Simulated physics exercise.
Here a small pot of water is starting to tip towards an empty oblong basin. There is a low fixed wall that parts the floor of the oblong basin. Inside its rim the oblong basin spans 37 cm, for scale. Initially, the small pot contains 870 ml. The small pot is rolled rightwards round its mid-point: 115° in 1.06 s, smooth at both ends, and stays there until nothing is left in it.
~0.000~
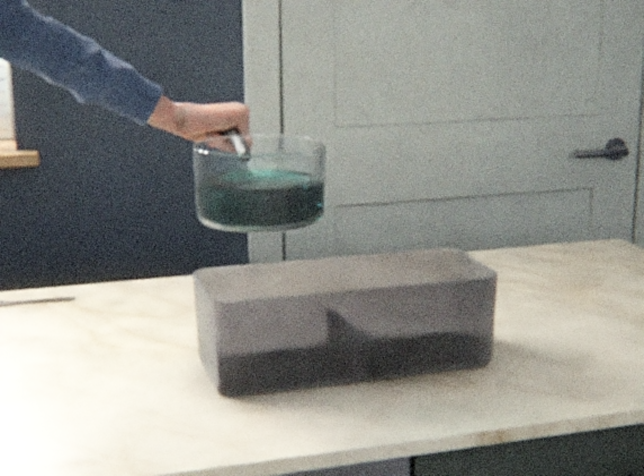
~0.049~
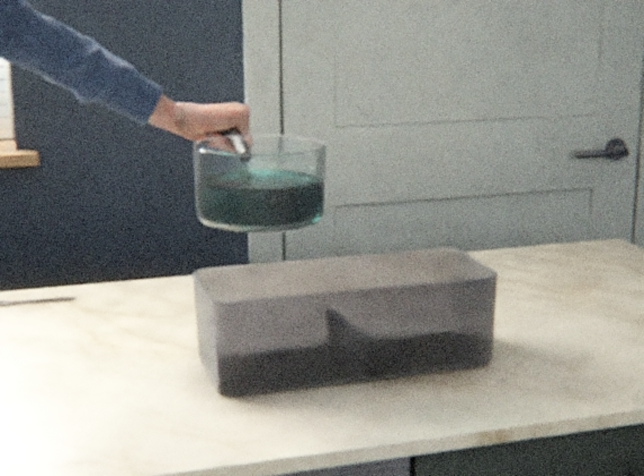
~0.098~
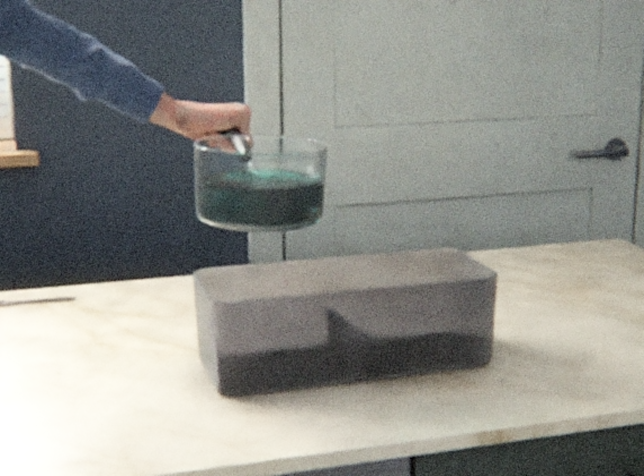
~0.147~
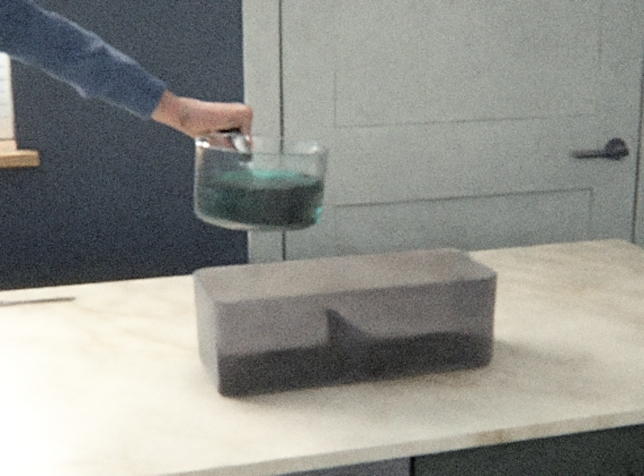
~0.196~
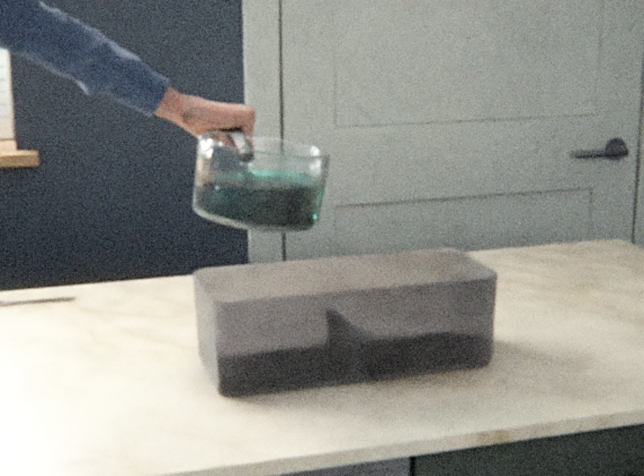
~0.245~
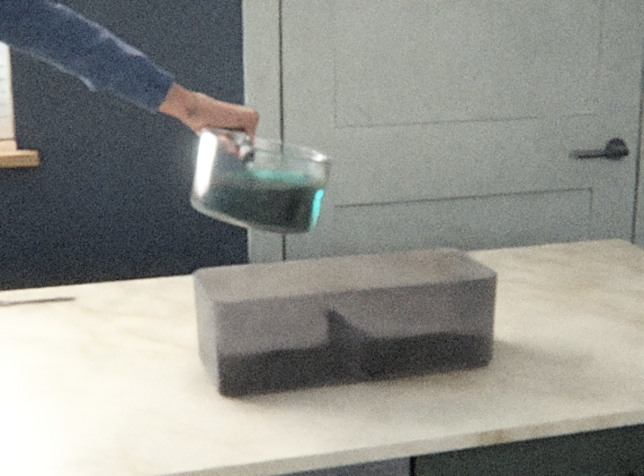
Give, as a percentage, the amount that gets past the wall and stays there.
Past the wall: About 56 %.
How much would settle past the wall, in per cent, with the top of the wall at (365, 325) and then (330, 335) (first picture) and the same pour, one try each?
Roughly 35 per cent, then 75 per cent.
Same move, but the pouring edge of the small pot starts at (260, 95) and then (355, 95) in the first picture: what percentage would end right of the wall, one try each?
Respectively 5 and 90 %.
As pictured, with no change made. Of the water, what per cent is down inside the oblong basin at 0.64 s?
Roughly 6 per cent.
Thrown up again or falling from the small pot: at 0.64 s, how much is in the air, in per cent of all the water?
Around 28 percent.
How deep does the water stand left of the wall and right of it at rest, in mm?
I'd expect close to 14 mm on the left and close to 20 mm on the right.
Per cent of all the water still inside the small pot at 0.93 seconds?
Share remaining: Approx. 12 %.
After 0.64 s the tilt is 76° and 66 per cent is still to pour, 1 is left of the wall and 5 right of it.
After 0.93 s the tilt is 111° and 12 per cent is still to pour, 23 is left of the wall and 56 right of it.
After 1.23 s the tilt is 115° and 0 per cent is still to pour, 43 is left of the wall and 56 right of it.
After 1.56 s the tilt is 115° and 0 per cent is still to pour, 43 is left of the wall and 56 right of it.
In the end 43 per cent lies left of the wall, 56 right of it and 1 outside.
